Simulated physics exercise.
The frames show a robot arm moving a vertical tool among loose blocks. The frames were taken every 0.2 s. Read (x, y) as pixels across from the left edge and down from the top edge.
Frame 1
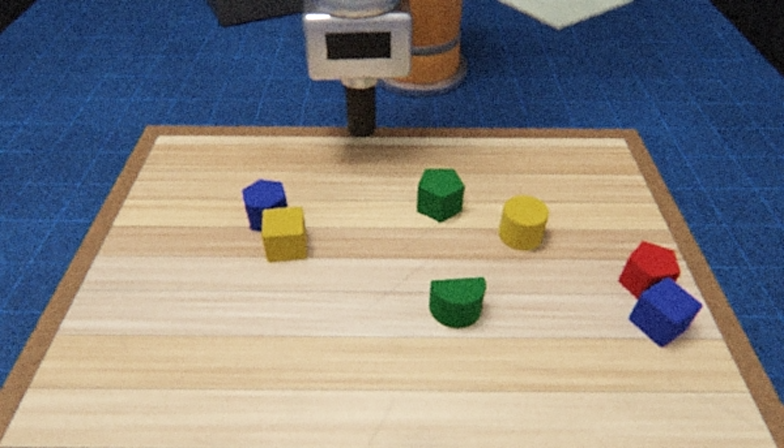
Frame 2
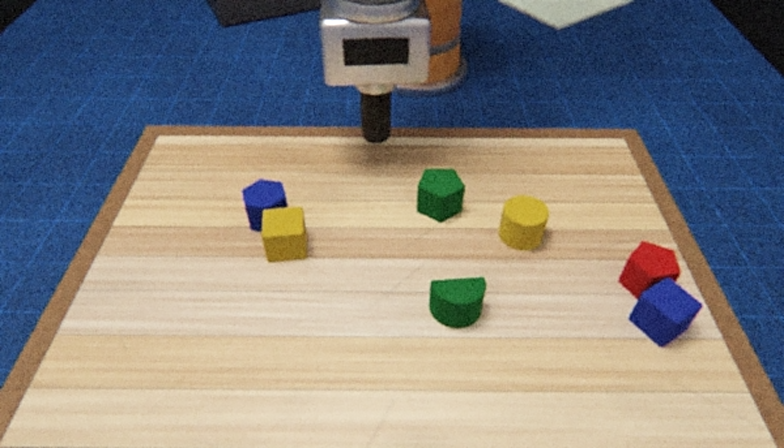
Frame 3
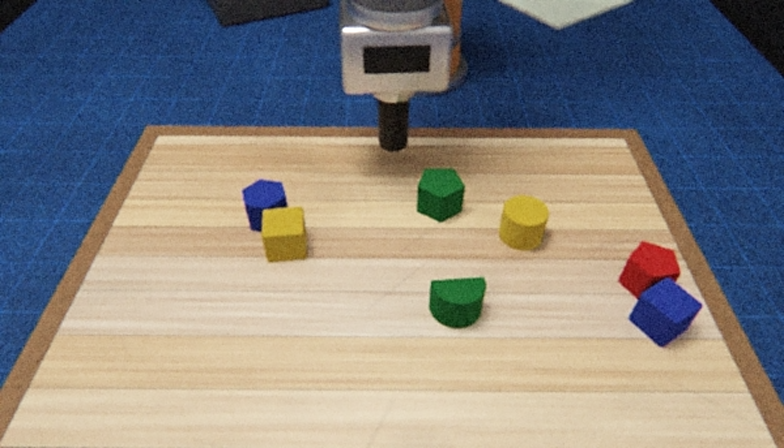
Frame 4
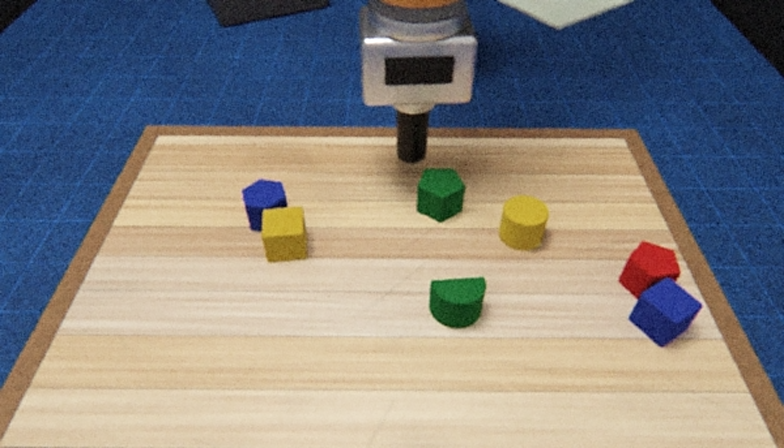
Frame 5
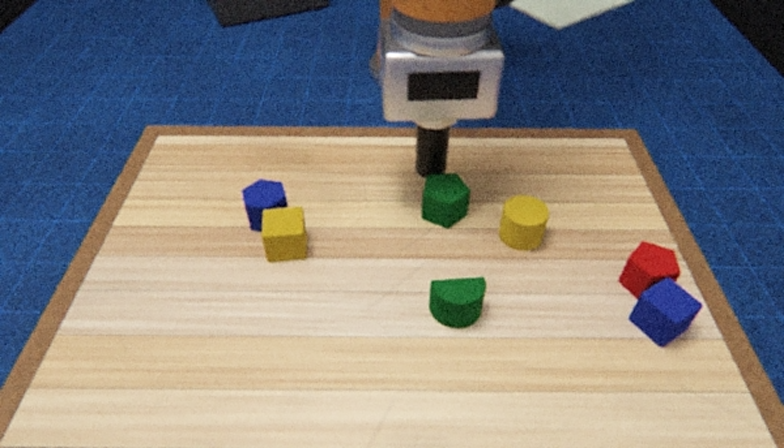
A robot arm moving its black-tipped tool right and forward over a wooden board, nudging a green pentagonal block among scattered blocks.
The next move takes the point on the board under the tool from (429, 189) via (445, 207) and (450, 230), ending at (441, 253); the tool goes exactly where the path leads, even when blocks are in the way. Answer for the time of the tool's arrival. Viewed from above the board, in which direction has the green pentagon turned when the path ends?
Looking from above, the answer is counterclockwise.
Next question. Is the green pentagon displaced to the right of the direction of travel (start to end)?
I expect not.
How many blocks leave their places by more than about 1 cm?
Answer: 1.
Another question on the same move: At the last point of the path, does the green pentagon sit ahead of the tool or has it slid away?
In the end it is beside or behind the tool.
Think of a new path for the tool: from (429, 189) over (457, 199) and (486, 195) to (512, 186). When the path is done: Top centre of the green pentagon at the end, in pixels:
My best guess is (458, 198).
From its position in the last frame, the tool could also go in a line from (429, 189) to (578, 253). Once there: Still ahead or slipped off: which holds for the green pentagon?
Slid off.
The first path, step by step. One third of the way, tool at (447, 189); green pentagon at (462, 207).
Two thirds of the way, tool at (452, 211); green pentagon at (475, 229), turned 20° anticlockwise.
At the end, tool at (443, 234); green pentagon at (480, 243), turned 50° anticlockwise; yellow circular block not moved.
